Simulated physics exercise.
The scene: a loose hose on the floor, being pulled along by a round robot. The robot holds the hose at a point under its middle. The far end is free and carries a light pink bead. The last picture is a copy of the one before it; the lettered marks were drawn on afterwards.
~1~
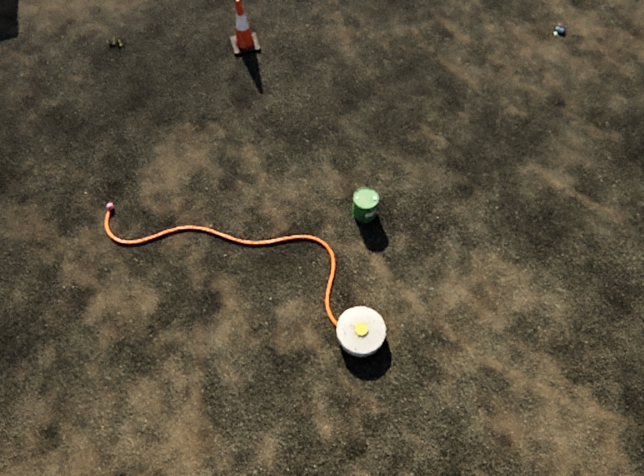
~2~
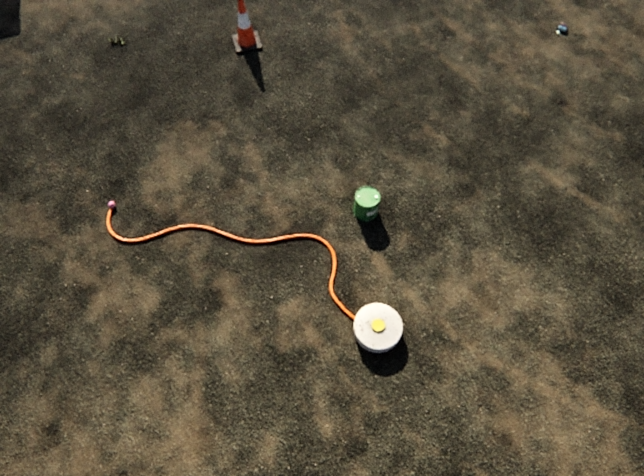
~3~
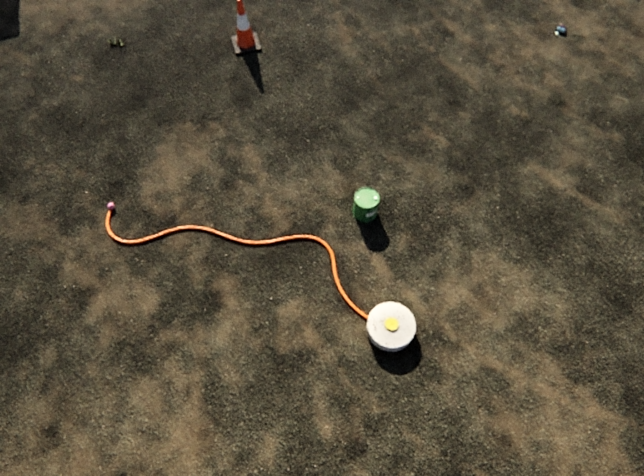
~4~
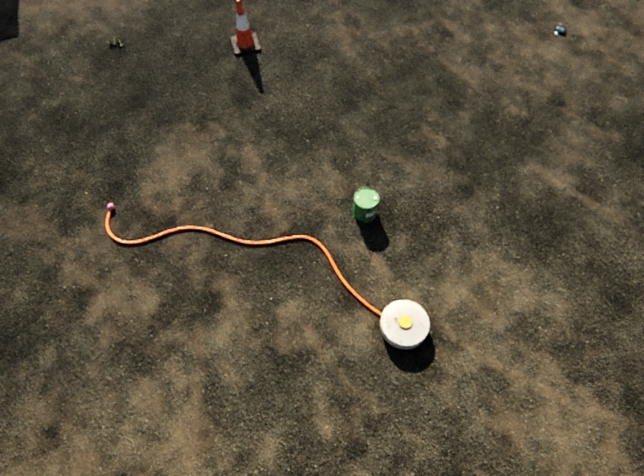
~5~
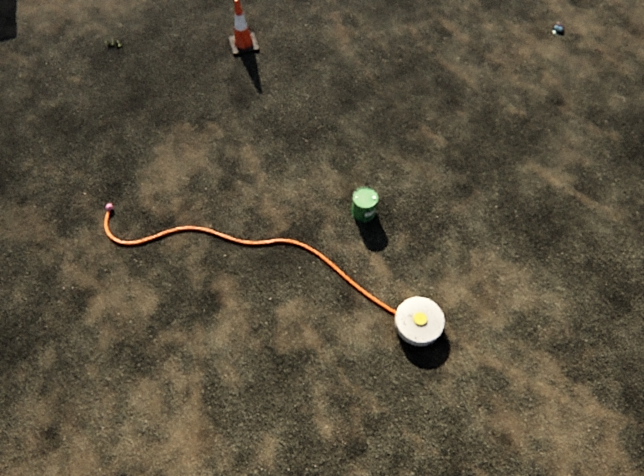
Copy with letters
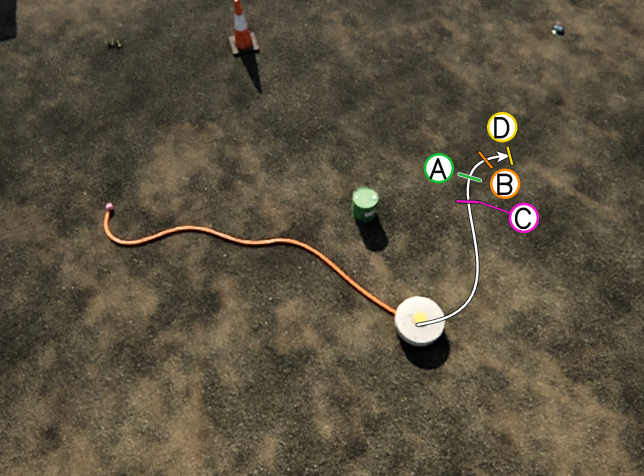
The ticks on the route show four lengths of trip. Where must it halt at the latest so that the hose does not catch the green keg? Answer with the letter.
No farther than A.
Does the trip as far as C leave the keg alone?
Yes.
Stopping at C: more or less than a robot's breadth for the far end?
By then, less.
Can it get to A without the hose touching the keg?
Yes.
On the marked copy, A at (470, 177); B at (486, 160); C at (468, 202); D at (510, 156); the route from (418, 325) via (473, 231) to (510, 156).
Taking A. A third of the way, robot (477, 285), middle of the hose (280, 262), free end (111, 215).
Two thirds of the way, robot (474, 221), middle of the hose (293, 262), free end (120, 220).
When it is over, robot (471, 173), middle of the hose (312, 245), free end (134, 225); nothing has been touched.
As for the rest, B brings the hose against the keg; C is safe but short; D brings the hose against the keg.
